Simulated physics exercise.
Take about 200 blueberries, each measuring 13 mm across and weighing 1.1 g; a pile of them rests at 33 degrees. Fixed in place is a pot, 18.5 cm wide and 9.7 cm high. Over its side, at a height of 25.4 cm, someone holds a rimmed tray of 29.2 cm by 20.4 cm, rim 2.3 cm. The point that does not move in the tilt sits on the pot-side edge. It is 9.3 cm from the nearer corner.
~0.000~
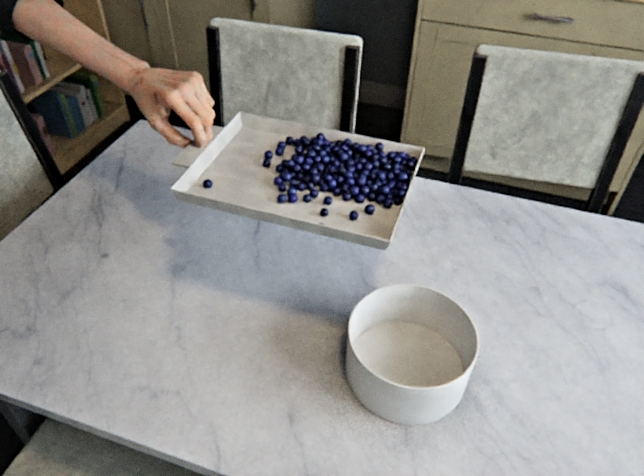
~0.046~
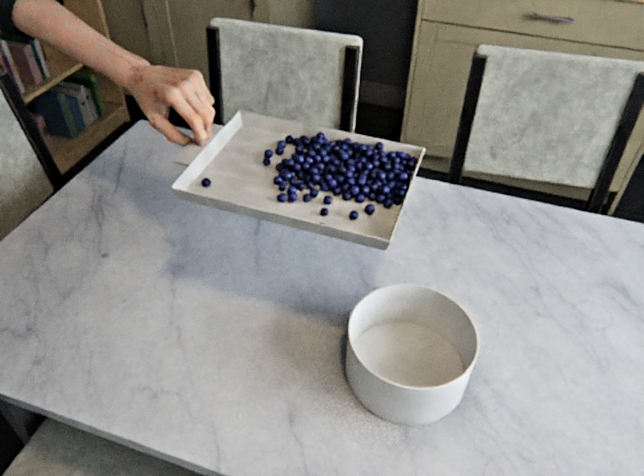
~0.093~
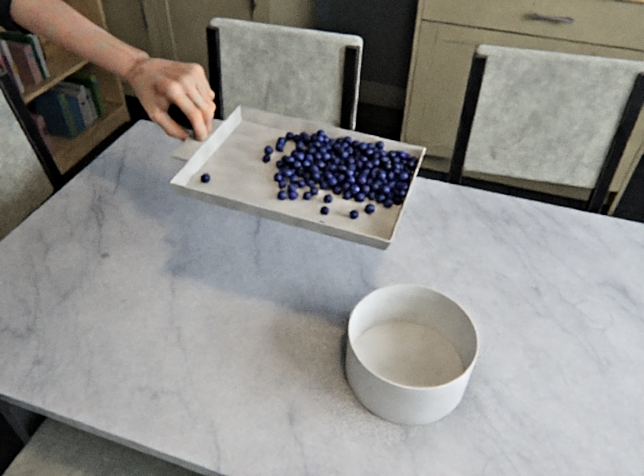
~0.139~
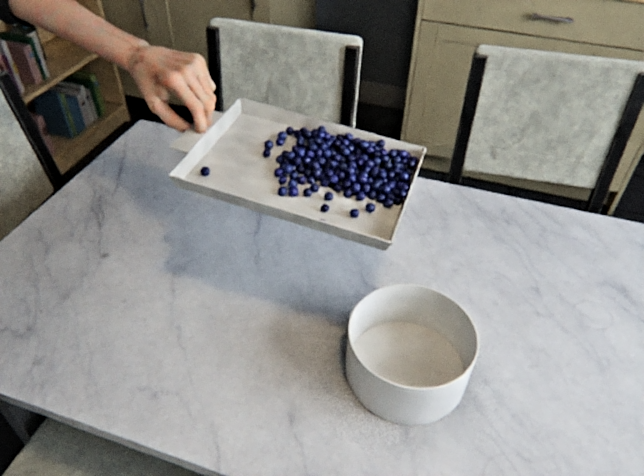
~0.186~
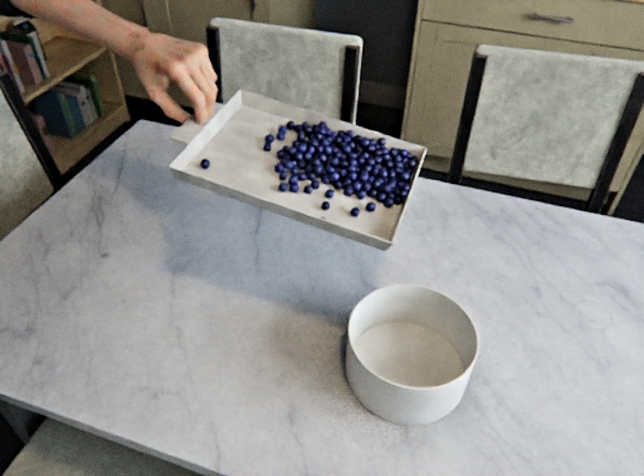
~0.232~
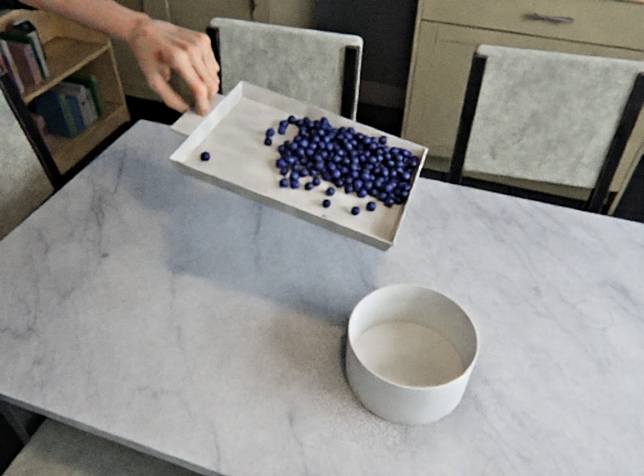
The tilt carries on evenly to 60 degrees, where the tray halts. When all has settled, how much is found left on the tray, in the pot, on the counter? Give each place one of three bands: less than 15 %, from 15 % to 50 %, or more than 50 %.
Tray - more than 50 %; pot - less than 15 %; counter - less than 15 %.
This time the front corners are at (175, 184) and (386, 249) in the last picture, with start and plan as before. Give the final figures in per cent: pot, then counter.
Split: Pot = 15, counter = 5.
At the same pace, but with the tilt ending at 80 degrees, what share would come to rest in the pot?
That would give about 35 per cent.
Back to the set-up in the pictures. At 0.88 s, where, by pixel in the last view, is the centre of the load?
Estimated load position: Around (395, 162).
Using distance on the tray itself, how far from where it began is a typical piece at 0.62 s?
About 2 cm.
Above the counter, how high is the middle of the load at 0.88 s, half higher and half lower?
The halfway mark is near 30 cm.
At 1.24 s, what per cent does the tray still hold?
Estimate: Near 90 in a hundred.
After 0.62 s, tilt 35 degrees; the tray holds 100 %, the pot 0 %.
After 0.88 s, tilt 51 degrees; the tray holds 100 %, the pot 0 %.
Then, at 1.24 s, tilt 60 degrees; the tray holds 90 %, the pot 5 %.
By 2.2 s all is still; tray 85 %, pot 5 %, counter 5 %.
